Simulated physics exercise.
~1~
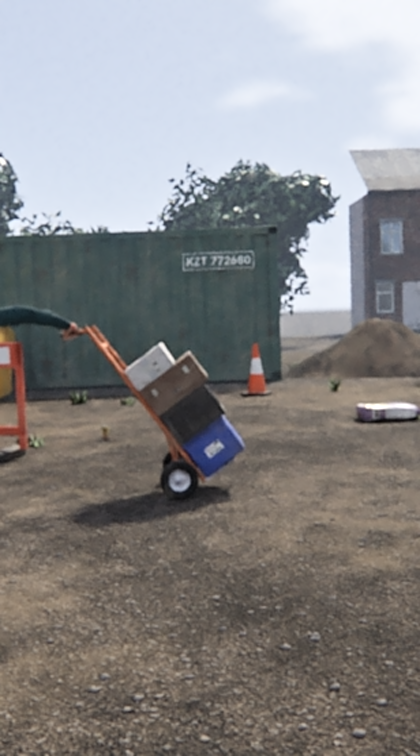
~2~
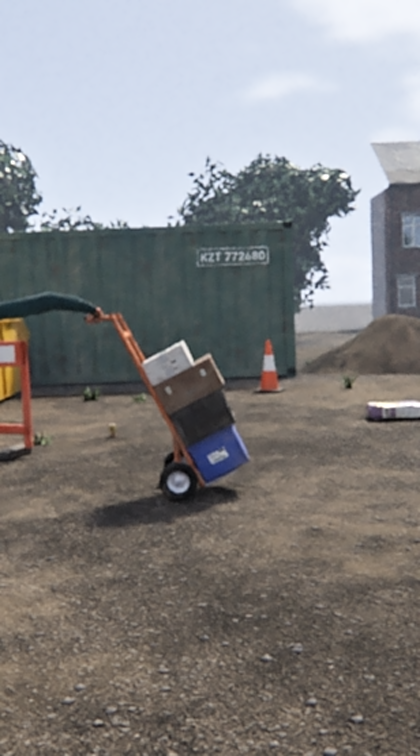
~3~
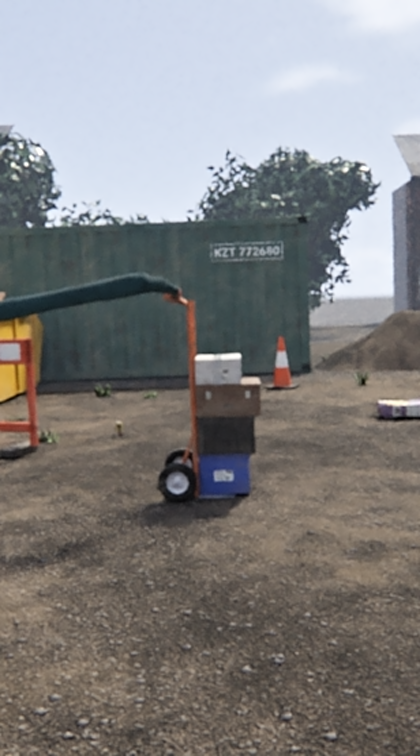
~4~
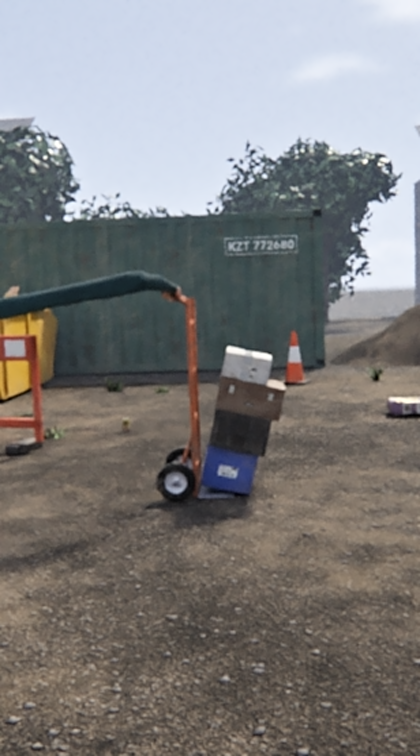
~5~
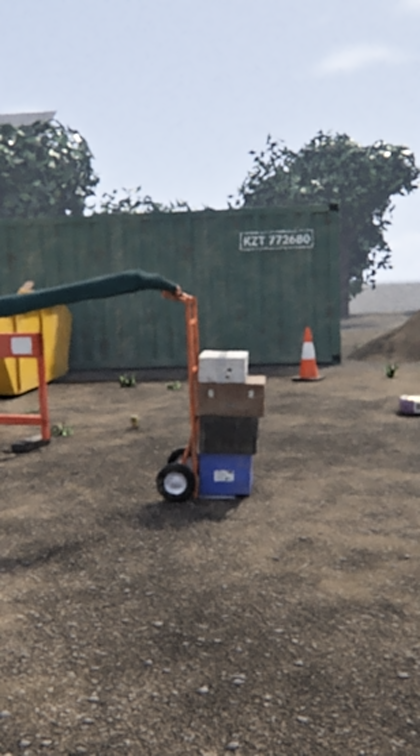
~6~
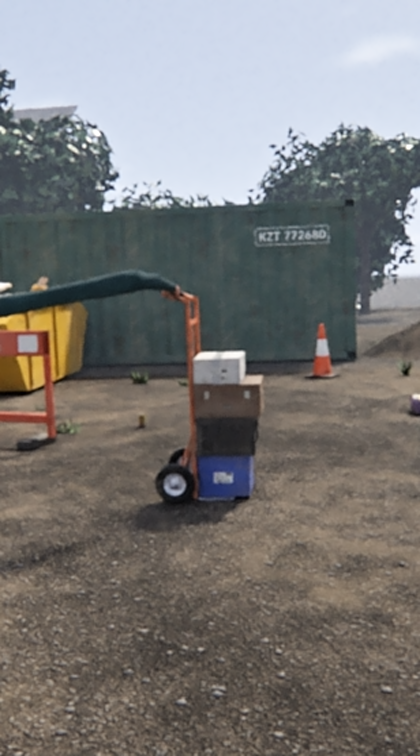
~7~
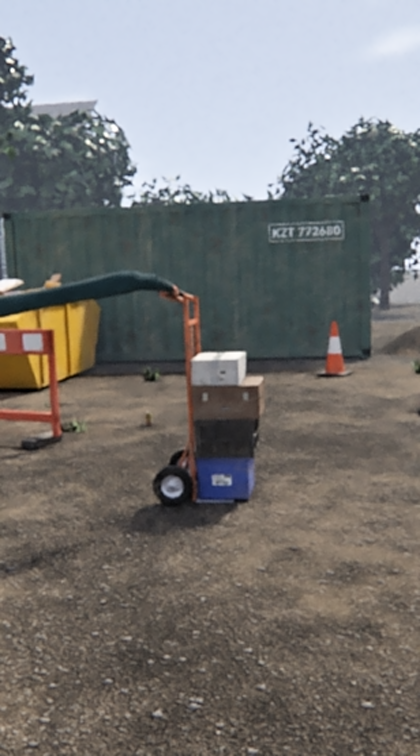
A green-sleeved arm lowering a tilted hand truck upright, its four stacked boxes tipping forward together, then settling back and standing still.
